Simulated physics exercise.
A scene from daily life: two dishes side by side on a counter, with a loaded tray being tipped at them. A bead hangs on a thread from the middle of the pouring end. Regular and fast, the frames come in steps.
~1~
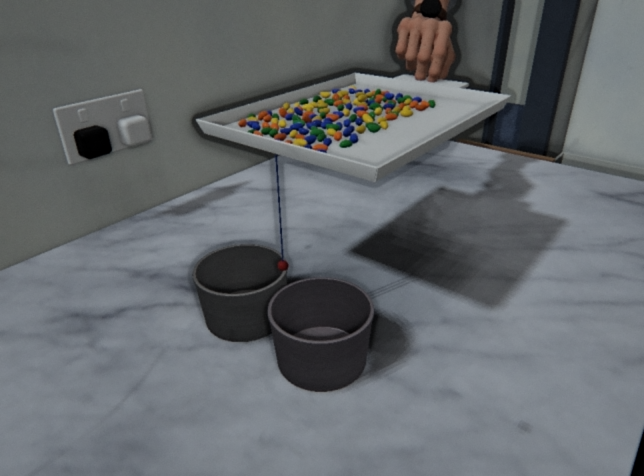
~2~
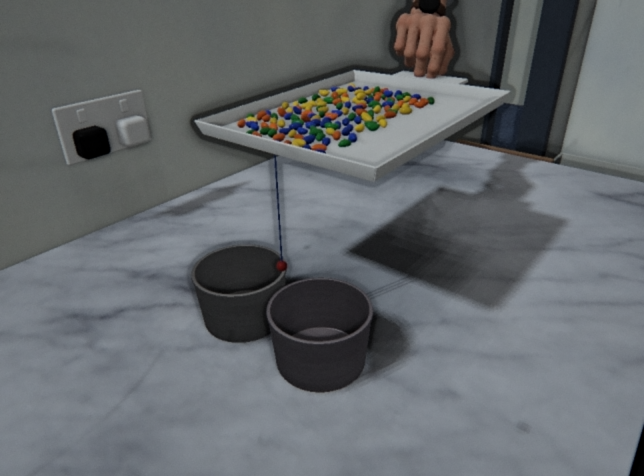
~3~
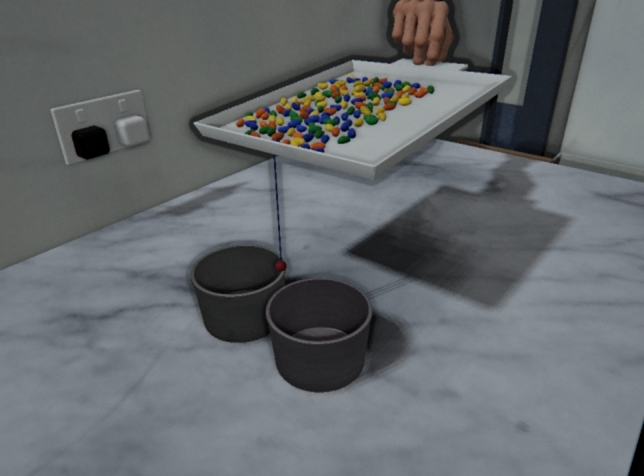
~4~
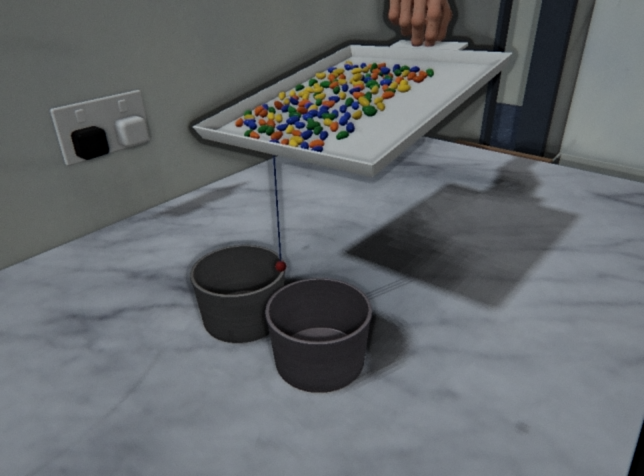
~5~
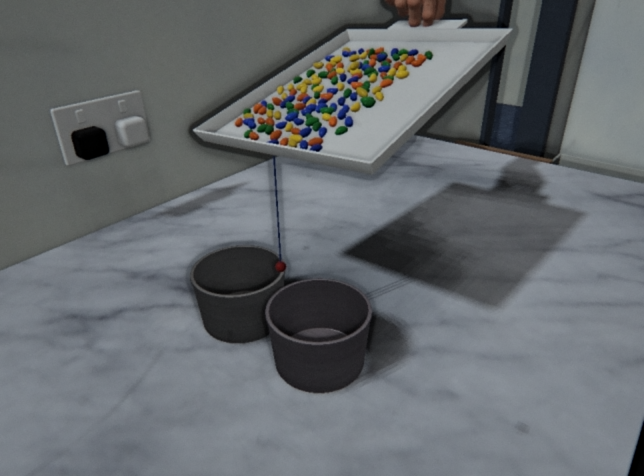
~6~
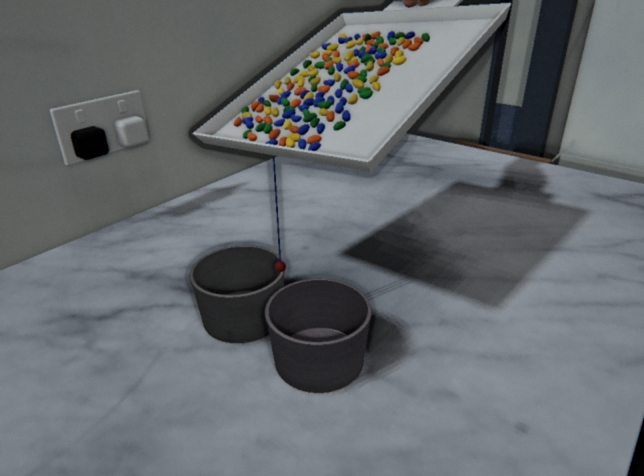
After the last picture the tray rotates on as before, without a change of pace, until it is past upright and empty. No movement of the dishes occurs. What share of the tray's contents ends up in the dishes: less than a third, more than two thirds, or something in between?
Something in between.
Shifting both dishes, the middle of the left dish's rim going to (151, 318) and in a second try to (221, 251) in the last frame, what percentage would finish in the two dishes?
Close to 0 in a hundred, then close to 70 in a hundred.
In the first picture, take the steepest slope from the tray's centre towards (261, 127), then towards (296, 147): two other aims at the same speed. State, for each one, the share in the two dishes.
I'd say roughly 40 percent with the first slope, 50 percent with the other.
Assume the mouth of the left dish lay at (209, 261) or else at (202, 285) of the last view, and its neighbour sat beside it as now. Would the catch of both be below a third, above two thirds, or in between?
Trial 1 - beyond two thirds. Trial 2 - one to two thirds.
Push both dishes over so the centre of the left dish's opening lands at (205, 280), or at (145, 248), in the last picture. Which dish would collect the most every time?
Place one: The leftmost one; place two: The rightmost one.
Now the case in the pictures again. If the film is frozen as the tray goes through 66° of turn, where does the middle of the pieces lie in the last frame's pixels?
Near (243, 113).
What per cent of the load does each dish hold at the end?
For the left dish 50 %, for the right dish 0 %.
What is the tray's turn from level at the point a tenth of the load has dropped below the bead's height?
Somewhere around 80 degrees.
Just after the last frame, tray tipped steeply; almost all on the tray; about a tenth in the air.
A moment on, tray tipped past a quarter turn; just a few on the tray; roughly a third in the left dish; roughly a third outside both; roughly a quarter in the air.
Further on, tray tipped past a quarter turn; roughly half in the left dish; roughly half outside both.
When it is over, tray tipped past a quarter turn; not one in the right dish; roughly half in the left dish; roughly half outside both.
